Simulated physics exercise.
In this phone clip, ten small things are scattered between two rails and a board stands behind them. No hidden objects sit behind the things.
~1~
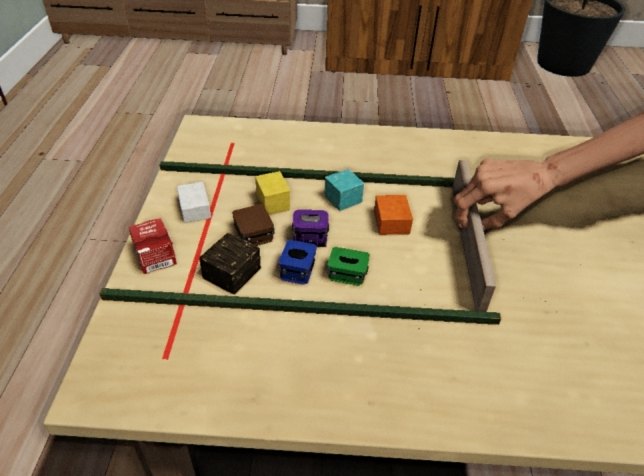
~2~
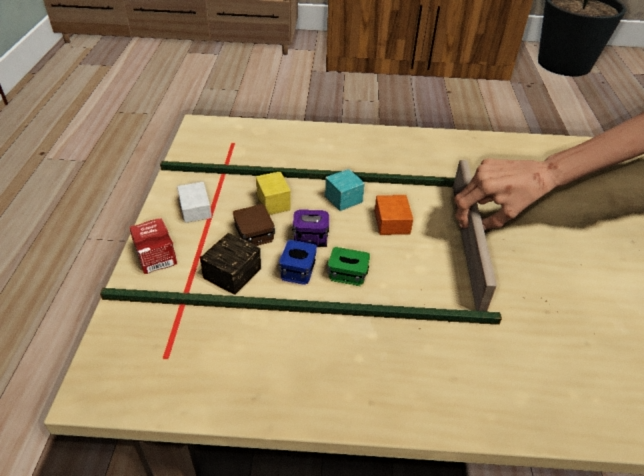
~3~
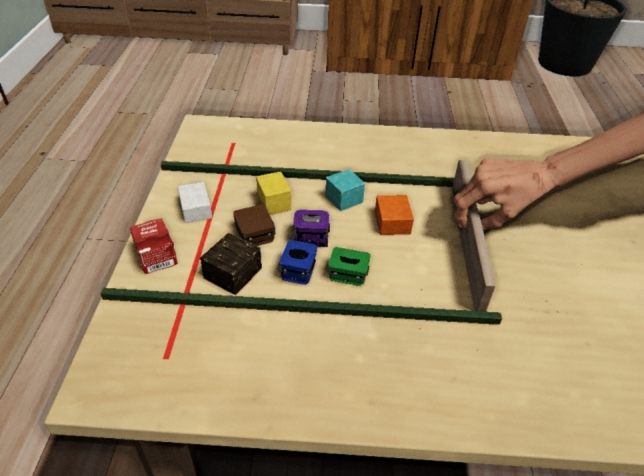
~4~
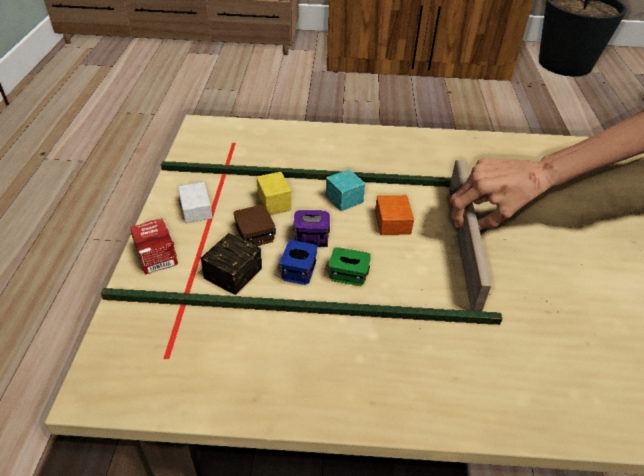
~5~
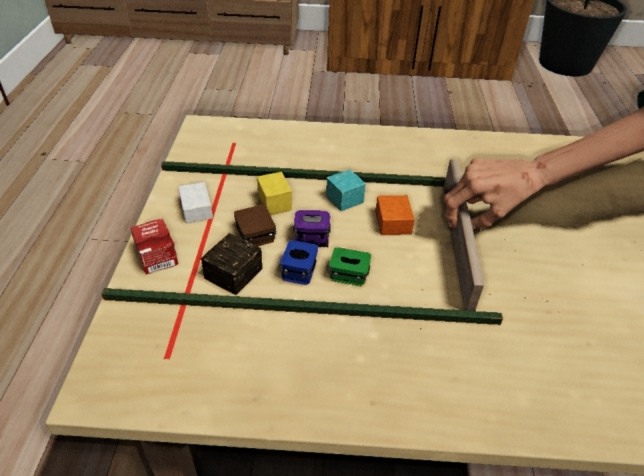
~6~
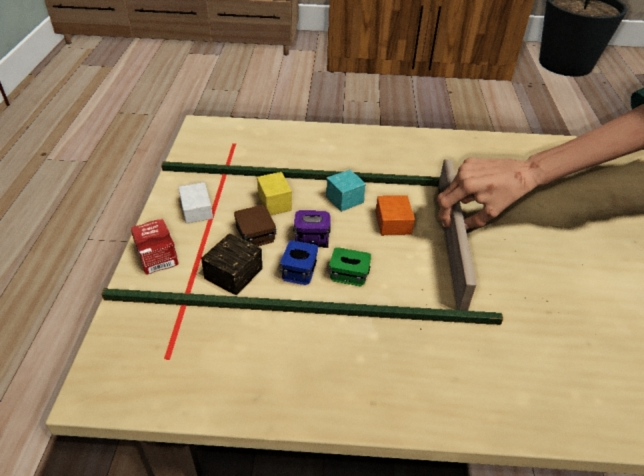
A hand holding an upright board between two green rails, then sliding it slightly left toward scattered coloured blocks that stay still.
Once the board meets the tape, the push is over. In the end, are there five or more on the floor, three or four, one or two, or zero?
Falling ones: A lone one or two.
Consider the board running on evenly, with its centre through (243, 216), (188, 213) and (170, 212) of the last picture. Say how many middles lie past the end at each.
The numbers past the end are 1, 3 and 6.
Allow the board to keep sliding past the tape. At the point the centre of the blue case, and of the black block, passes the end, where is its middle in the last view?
When the blue case crosses, the middle is near (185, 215); when the black block crosses, near (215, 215).
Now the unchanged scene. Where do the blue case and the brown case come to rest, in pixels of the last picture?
The blue case ends up near (143, 254), and the brown case near (161, 228).
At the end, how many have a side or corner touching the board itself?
My count gives 4.
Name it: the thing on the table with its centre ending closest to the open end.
That one is the white block.
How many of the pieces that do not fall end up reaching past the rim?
Looks like 1 of them.
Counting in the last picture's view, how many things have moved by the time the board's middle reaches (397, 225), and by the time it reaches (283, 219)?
The counts are 1 and 9.
Soon after, none off yet; red box at rest near (155, 246); white block at rest near (196, 202); black block at rest near (233, 264).
Then, none off yet; red box moving near (146, 244); white block at rest near (196, 202); black block moved about its own width near (183, 265).
At rest, the number that fall off is one or two; fallen, black block and red box.
